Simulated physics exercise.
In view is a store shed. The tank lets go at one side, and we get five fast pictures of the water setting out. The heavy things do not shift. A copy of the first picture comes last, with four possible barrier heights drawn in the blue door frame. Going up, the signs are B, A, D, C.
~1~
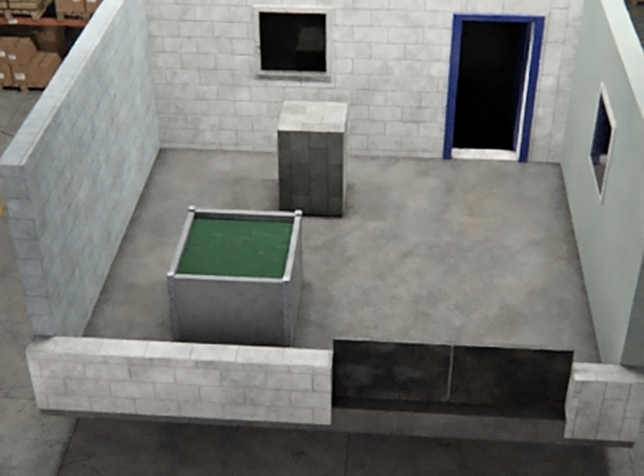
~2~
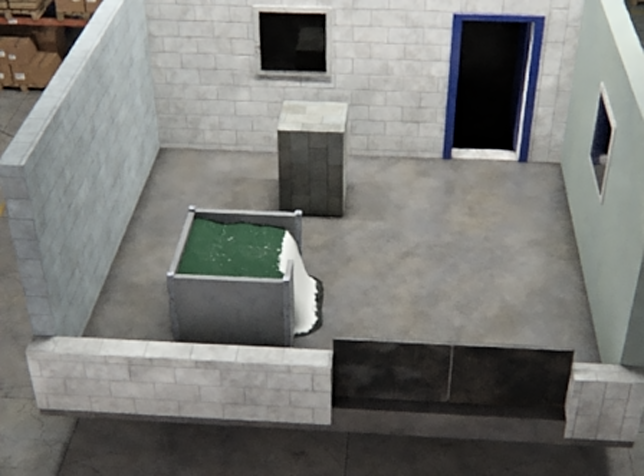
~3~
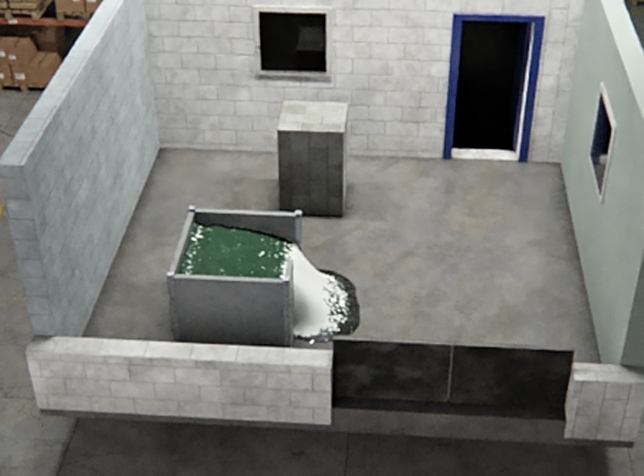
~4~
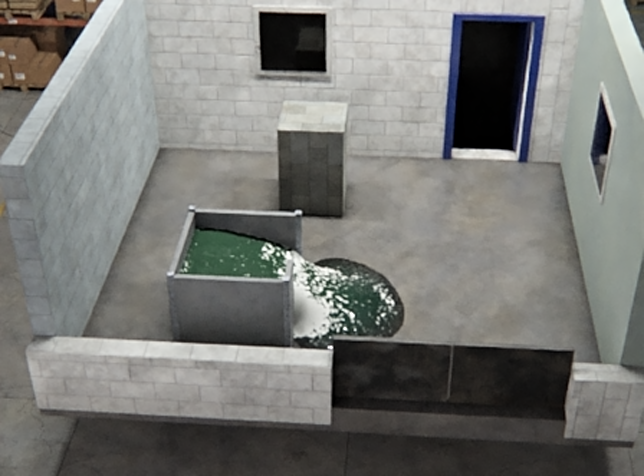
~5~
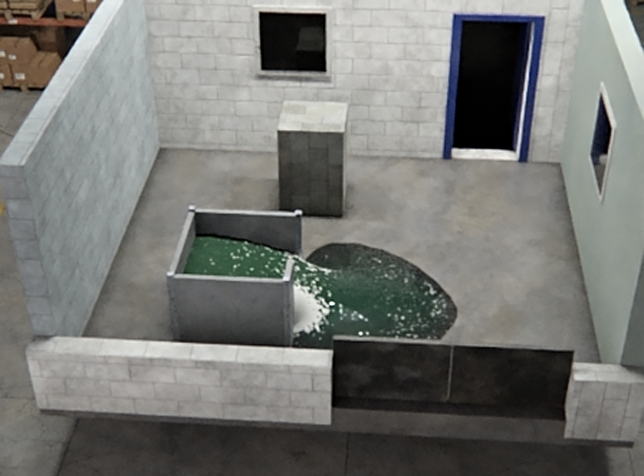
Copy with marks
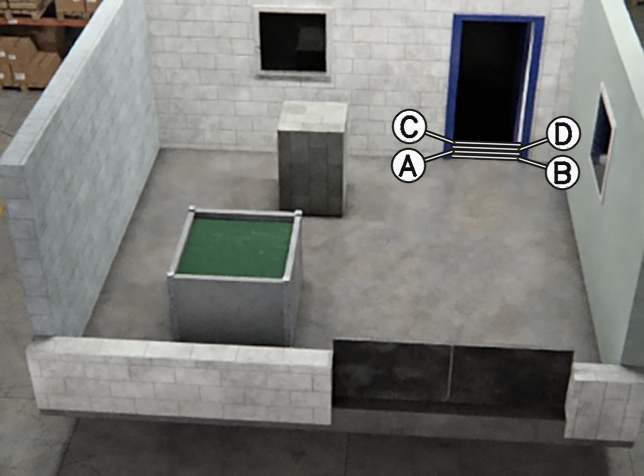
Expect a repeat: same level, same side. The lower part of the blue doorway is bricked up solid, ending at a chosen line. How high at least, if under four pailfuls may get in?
It is A.
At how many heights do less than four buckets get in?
Three of the four.
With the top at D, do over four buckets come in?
No.
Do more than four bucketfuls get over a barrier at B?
Yes, that goes wrong.
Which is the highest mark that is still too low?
B.
On the marked copy, A at (485, 152); B at (485, 157); C at (486, 143); D at (486, 148); from the bottom up B, A, D, C.
With A, a splash gets over, under a bucket.
With B, about 10 bucketfuls get in.
With C, nothing gets over.
With D, nothing gets over.
